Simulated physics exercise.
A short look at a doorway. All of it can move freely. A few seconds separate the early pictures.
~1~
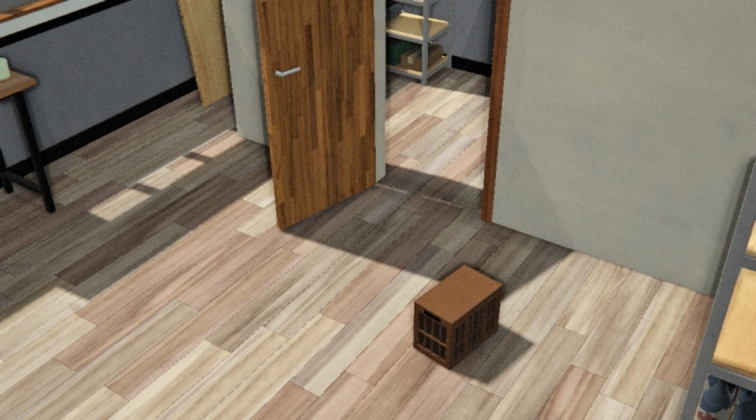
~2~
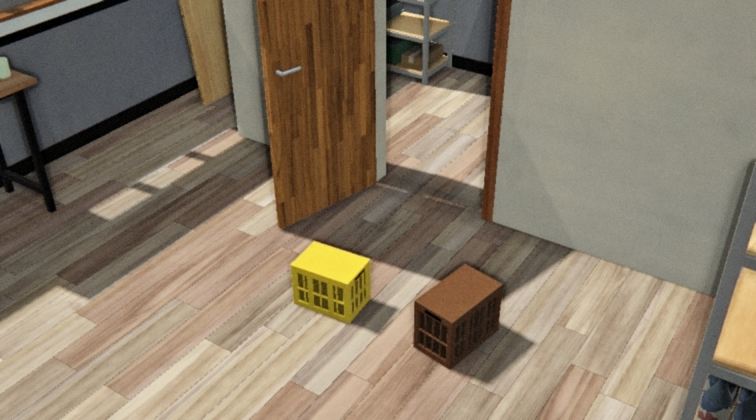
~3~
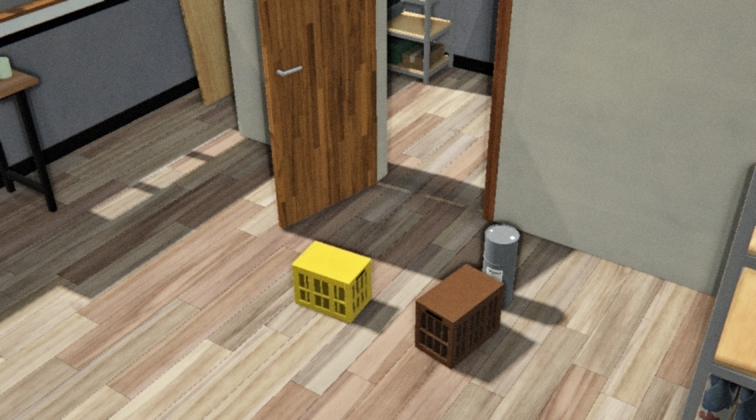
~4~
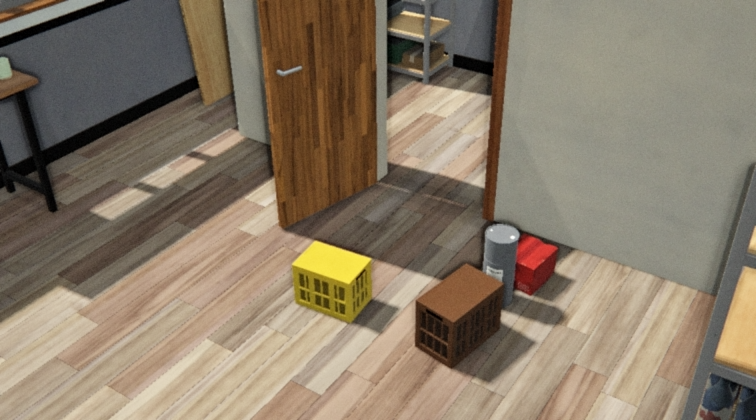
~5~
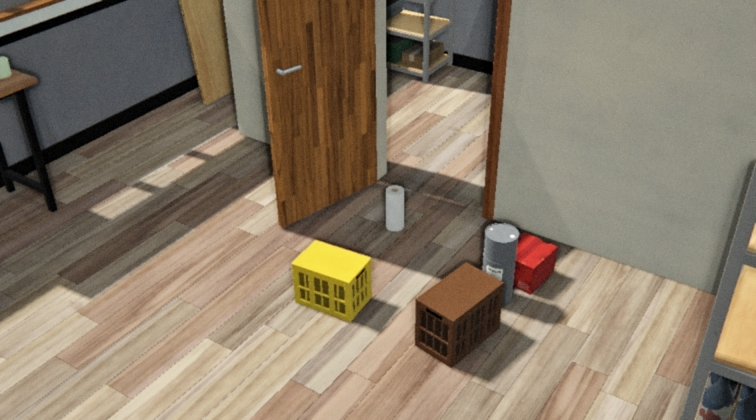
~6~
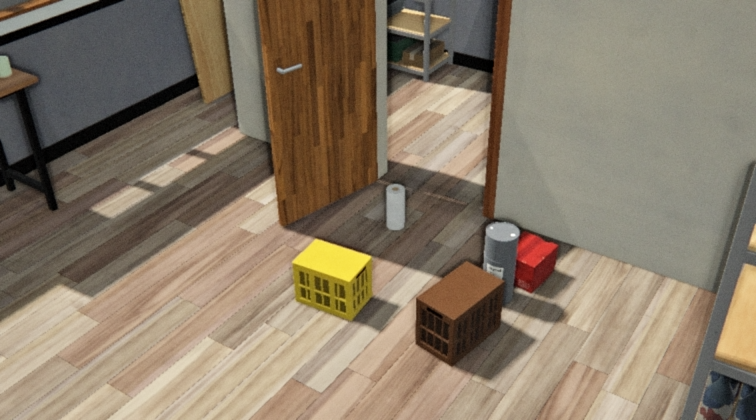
At first, a brown crate sits alone on the wood floor before a wide-open door. A yellow crate appears to its left, then a grey canister behind it, a red box beside the canister, and finally a white roll near the doorway, while the door stays still.
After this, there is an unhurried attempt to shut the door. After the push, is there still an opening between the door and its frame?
I expect the push will succeed.
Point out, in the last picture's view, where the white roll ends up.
Roughly (481, 180).
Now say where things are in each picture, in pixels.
The first picture shows door wide open and still.
The second picture shows door wide open and still; brown crate (458, 316).
The third picture shows door wide open and still; yellow crate (333, 282).
The fourth picture shows door wide open and still; brown crate (459, 315); grey canister (499, 267).
The fifth picture shows door wide open and still; yellow crate (333, 281); red box (527, 263).
The sixth picture shows door wide open and still; white roll (395, 207); brown crate (460, 313).
Then, 1.00 s past the last view, door at 64°.
Then, 1.50 s past the last view, door at 32°; white roll displaced well along near (424, 203).
Then, 1.80 s past the last view, door at 13°; white roll displaced well along near (451, 194).
Then, 2.30 s past the last view, door at 0°; white roll rocked 24° from its first pose near (472, 178).
Finally, door at 0°; down or leaning hard on the floor, white roll; the other 4 still in place. Final places as the last picture's camera would see them, white roll near (481, 180).
